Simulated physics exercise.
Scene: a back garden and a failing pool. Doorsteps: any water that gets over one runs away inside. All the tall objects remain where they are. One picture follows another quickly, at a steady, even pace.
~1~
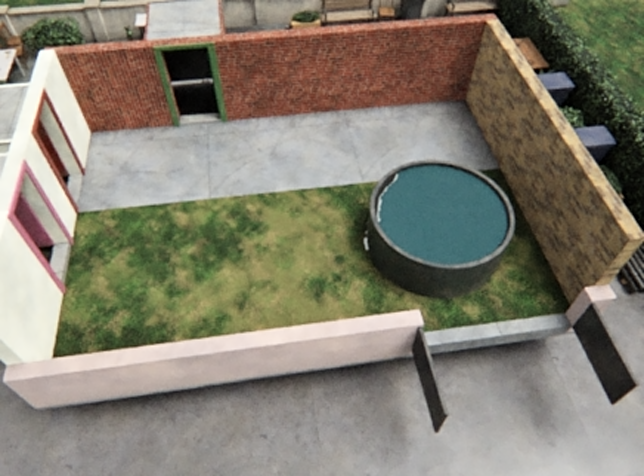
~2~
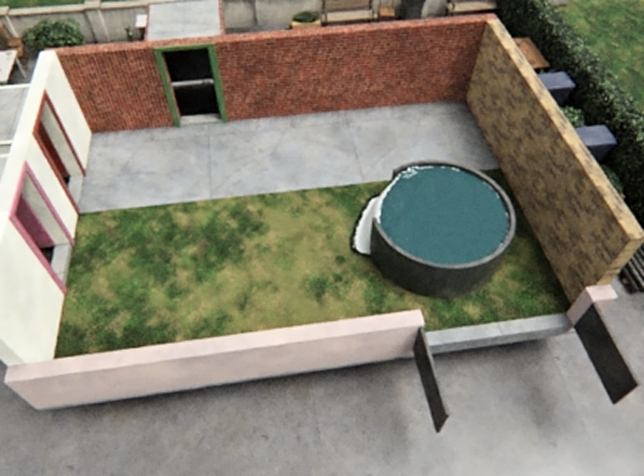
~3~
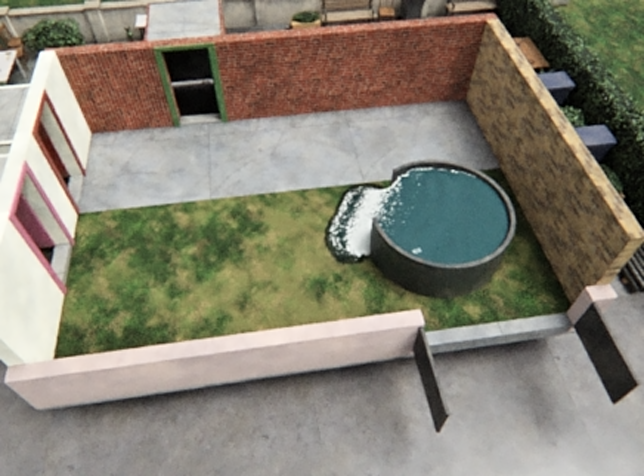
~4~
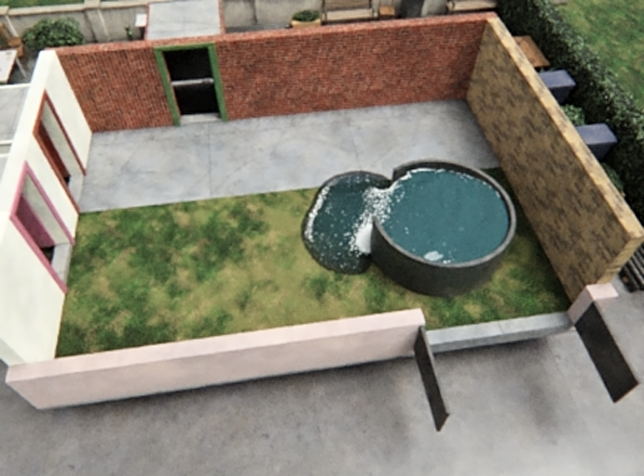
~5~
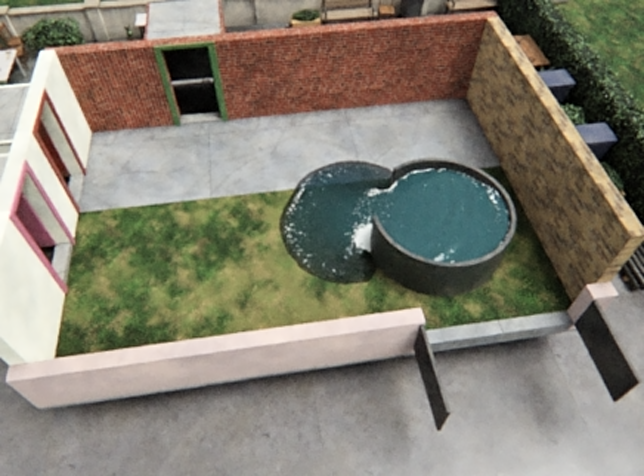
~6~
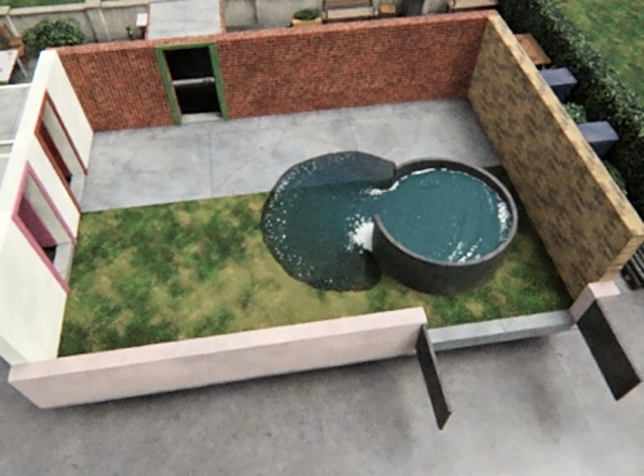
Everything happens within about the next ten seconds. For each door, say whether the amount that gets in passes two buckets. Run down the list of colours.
Red door: Yes, pink door: No, green door: Yes.
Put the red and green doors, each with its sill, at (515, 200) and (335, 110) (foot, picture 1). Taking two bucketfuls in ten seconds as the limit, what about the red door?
The red falls short.
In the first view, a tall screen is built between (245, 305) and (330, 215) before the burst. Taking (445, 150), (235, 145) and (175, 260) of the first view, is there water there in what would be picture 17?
One after the other: Clear, wet, free of water.
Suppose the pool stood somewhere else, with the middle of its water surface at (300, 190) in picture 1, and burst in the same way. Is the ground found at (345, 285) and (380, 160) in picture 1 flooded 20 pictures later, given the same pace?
Bone-dry, bone-dry.
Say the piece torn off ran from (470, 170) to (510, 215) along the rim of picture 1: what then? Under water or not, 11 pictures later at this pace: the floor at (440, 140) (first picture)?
At the point asked about: Soaked.
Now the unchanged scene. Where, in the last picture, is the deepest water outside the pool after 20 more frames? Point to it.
Look close to (93, 133).
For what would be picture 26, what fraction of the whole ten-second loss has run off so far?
It comes to around 35 per cent.
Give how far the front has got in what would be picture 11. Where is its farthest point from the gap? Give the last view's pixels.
The farthest wet point should be near (197, 157).
A moment on, water covers 35 % of the floor; the red door not reached, the pink door not reached, the green door not reached.
Next, water covers 50 % of the floor; the red door not reached, the pink door not reached, the green door under two buckets in.
Then, water covers 70 % of the floor; the red door under two buckets in, the pink door wet at the sill, nothing in, the green door over two buckets in.
Later, water covers 85 % of the floor; the red door over two buckets in, the pink door wet at the sill, nothing in, the green door over two buckets in.
In the end, water covers 95 % of the floor; the red door over two buckets in, the pink door wet at the sill, nothing in, the green door far over two buckets in.
